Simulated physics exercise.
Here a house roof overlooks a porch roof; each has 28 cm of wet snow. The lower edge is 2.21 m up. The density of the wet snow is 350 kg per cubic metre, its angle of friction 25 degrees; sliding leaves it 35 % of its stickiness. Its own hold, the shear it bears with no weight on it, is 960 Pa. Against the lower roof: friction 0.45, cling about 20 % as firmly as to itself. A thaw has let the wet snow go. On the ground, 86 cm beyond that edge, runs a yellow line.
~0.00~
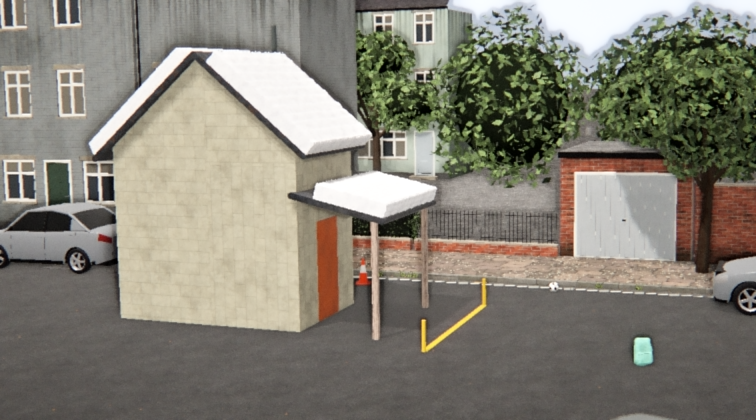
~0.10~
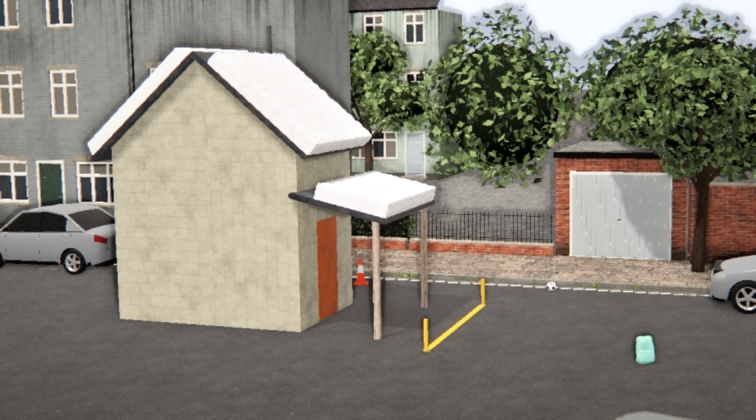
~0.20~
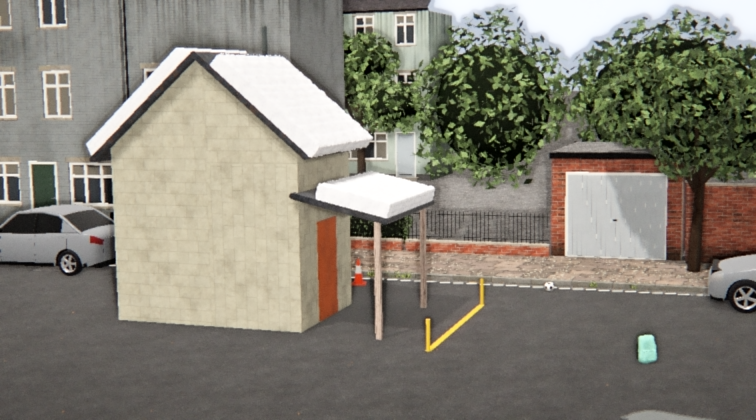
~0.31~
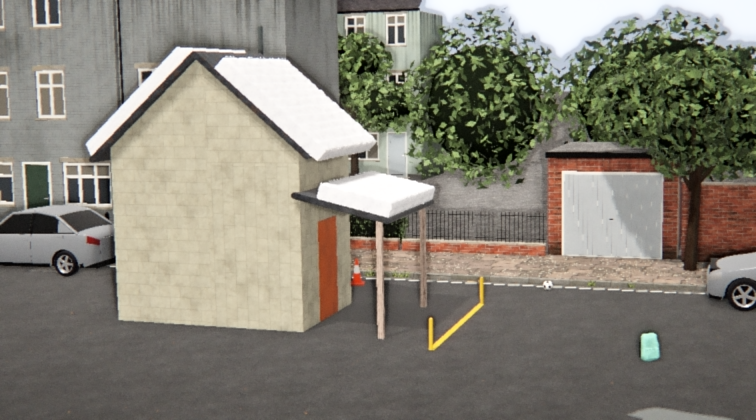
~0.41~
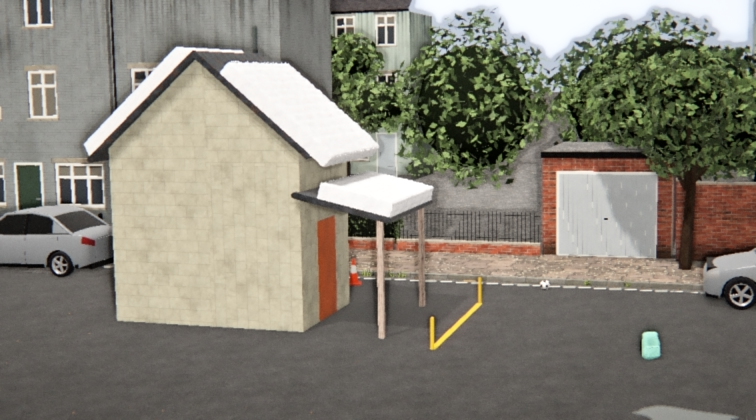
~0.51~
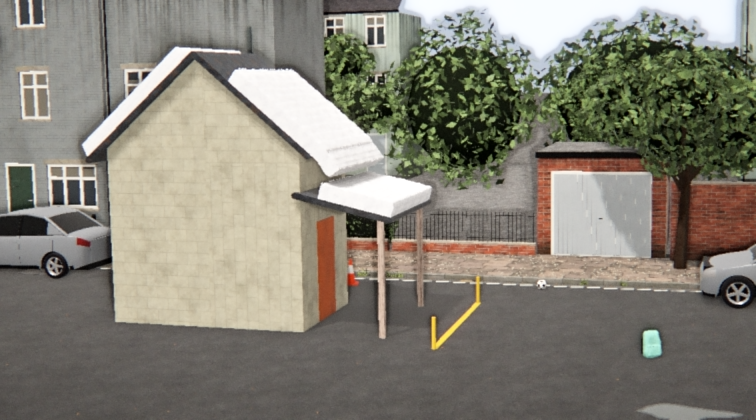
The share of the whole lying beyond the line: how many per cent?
It comes to some 32 %.
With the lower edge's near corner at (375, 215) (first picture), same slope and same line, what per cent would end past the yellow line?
It would be near 40 %.
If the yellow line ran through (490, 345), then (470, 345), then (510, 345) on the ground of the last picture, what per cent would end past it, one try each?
In turn about 10 %, 18 %, 4 %.
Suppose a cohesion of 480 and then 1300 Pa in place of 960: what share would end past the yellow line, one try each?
In that order: 50 %, 25 %.
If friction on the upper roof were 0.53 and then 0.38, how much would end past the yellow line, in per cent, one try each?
In that order: 6 %, 20 %.
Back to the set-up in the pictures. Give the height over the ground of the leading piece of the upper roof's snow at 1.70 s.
About 0.2 m.
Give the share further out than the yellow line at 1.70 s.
Some 14 per cent.
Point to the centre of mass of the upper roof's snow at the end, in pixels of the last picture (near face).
Around (418, 278).
After 1.06 s, none is below the lower edge and 0 % is past the line.
After 1.70 s, 27 % is below the lower edge and 15 % is past the line.
After 2.35 s, 47 % is below the lower edge and 31 % is past the line.
After 3.00 s, 58 % is below the lower edge and 32 % is past the line.
After 3.70 s, 58 % is below the lower edge and 32 % is past the line.
